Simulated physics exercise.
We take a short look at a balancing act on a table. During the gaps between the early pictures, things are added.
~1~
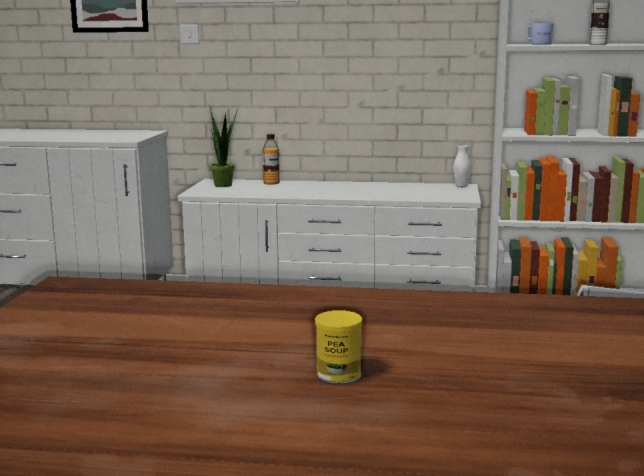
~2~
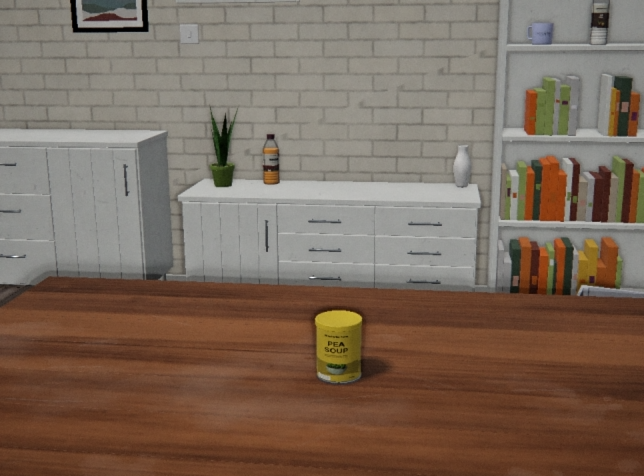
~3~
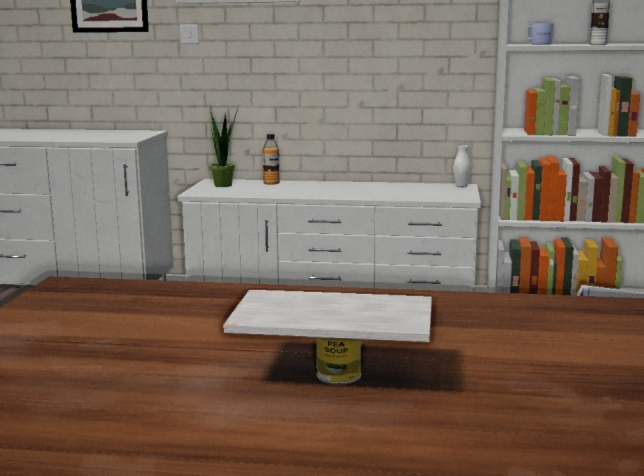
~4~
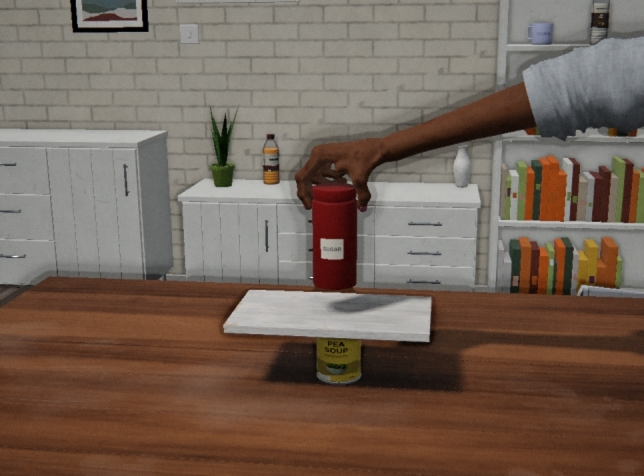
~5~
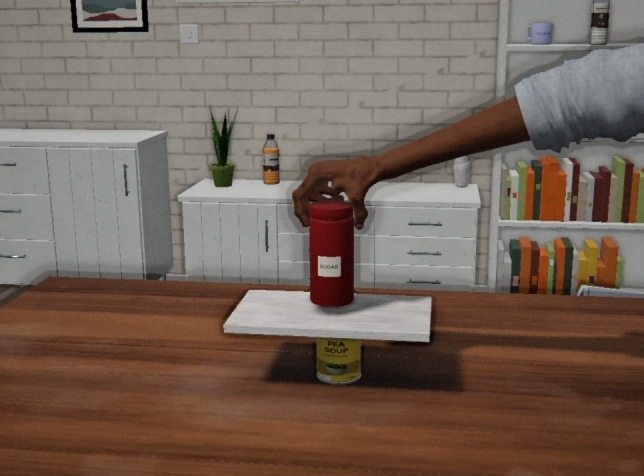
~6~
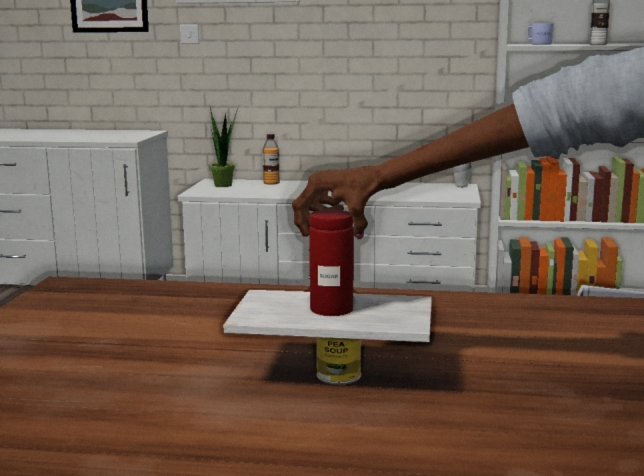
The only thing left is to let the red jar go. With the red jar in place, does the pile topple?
No. I reckon the stack bears the weight fine.
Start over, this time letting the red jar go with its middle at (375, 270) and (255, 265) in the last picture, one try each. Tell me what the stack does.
Try one: The stack remains standing; try two: The stack collapses.
Then, 0.40 s past the last view, nothing moves.
Then, 1.00 s past the last view, red jar resting near (332, 263).
Finally, all 3 still in place. Final places as the last picture's camera would see them, red jar near (332, 263). The stack keeps its balance.
